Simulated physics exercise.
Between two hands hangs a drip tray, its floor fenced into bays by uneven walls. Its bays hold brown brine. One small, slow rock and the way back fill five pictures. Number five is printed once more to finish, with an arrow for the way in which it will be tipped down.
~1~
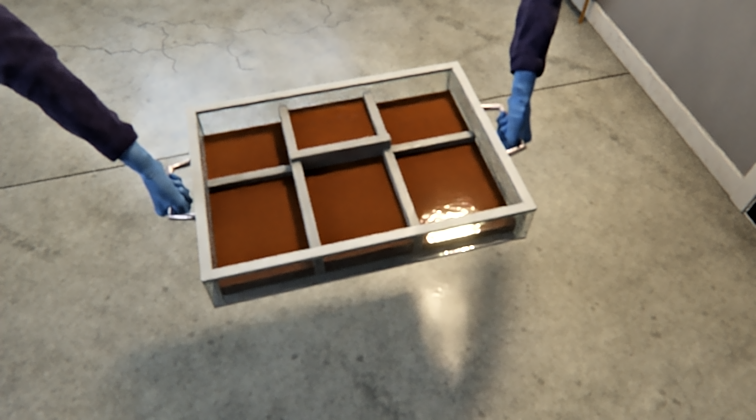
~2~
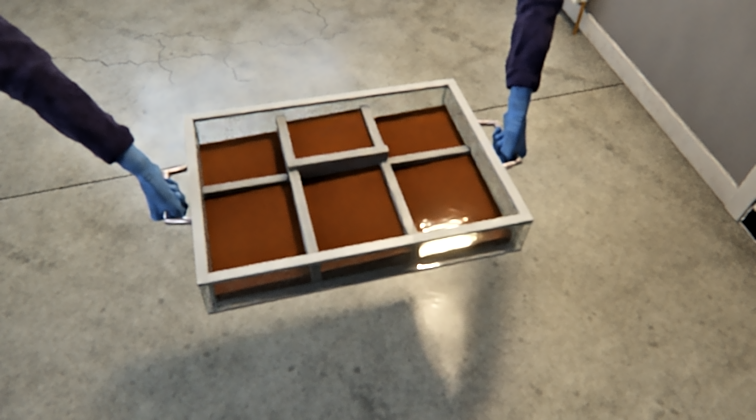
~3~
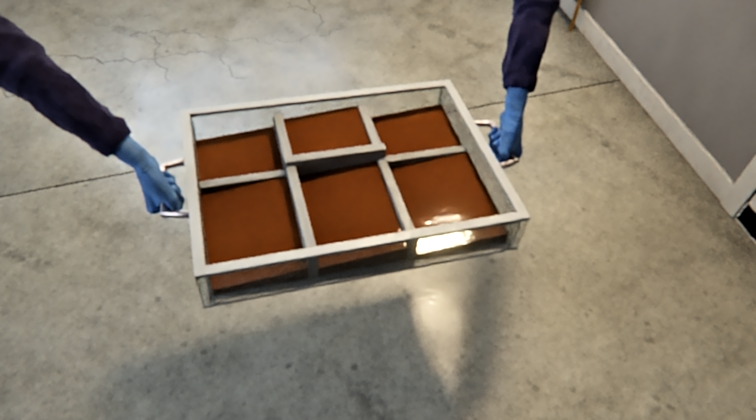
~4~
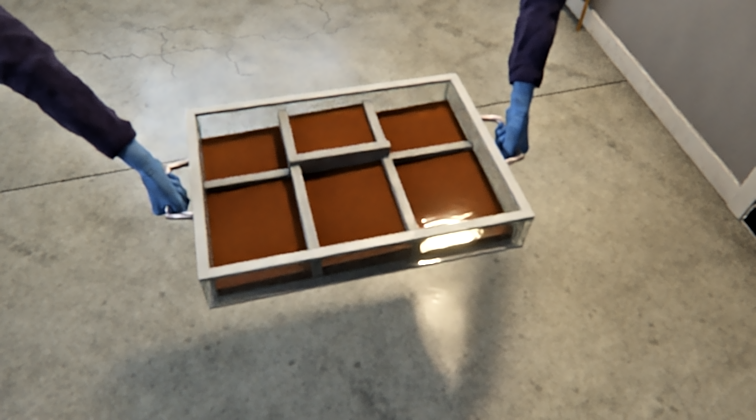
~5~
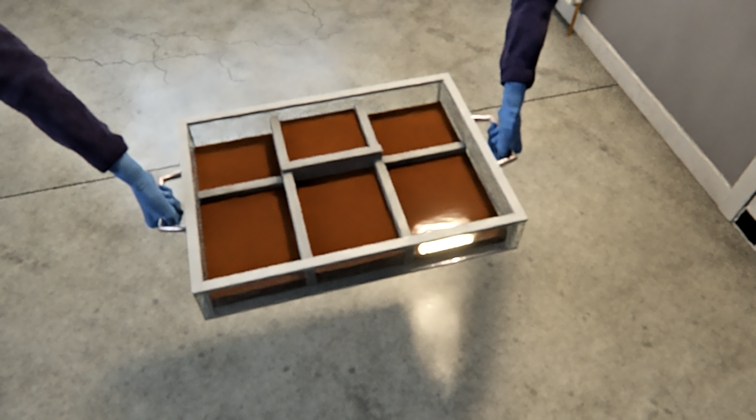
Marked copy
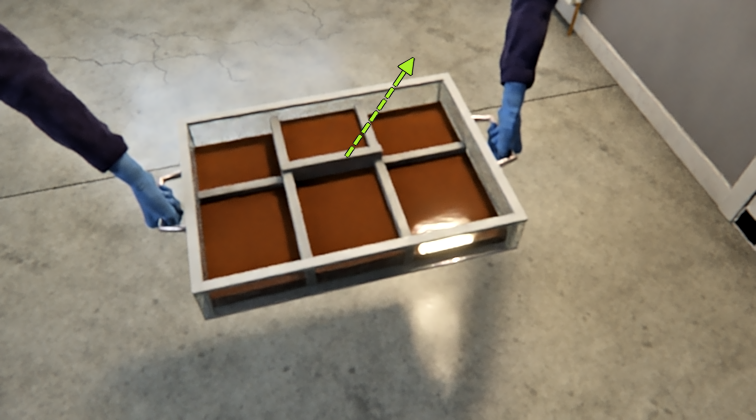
Two gloved hands tilt a divided tray of brown liquid slightly, then level it again.
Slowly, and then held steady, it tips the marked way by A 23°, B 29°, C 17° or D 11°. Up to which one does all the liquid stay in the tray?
The limit is D.
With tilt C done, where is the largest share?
It is the back right one.
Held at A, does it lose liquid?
Yes, that goes wrong.
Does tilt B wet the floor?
Yes.
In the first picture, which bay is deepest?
The back middle bay.
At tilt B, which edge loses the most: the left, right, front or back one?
Over the back one.
The tray is level; deepest in the back middle bay, at (333, 128), shallowest in the back left.
Tipped about 3° down to the back right; no wall is crossed.
Tipped about 5° down to the back right; no wall is crossed.
Tipped about 3° down to the back right; no wall is crossed.
The tray is level; deepest in the back middle bay, at (324, 139), shallowest in the back left.
The arrow ends at (410, 63).
With A, about 37 % goes over the rim.
With B, about 59 % goes over the rim.
With C, about 7 % goes over the rim.
With D, nothing spills; the front middle bay holds the most.
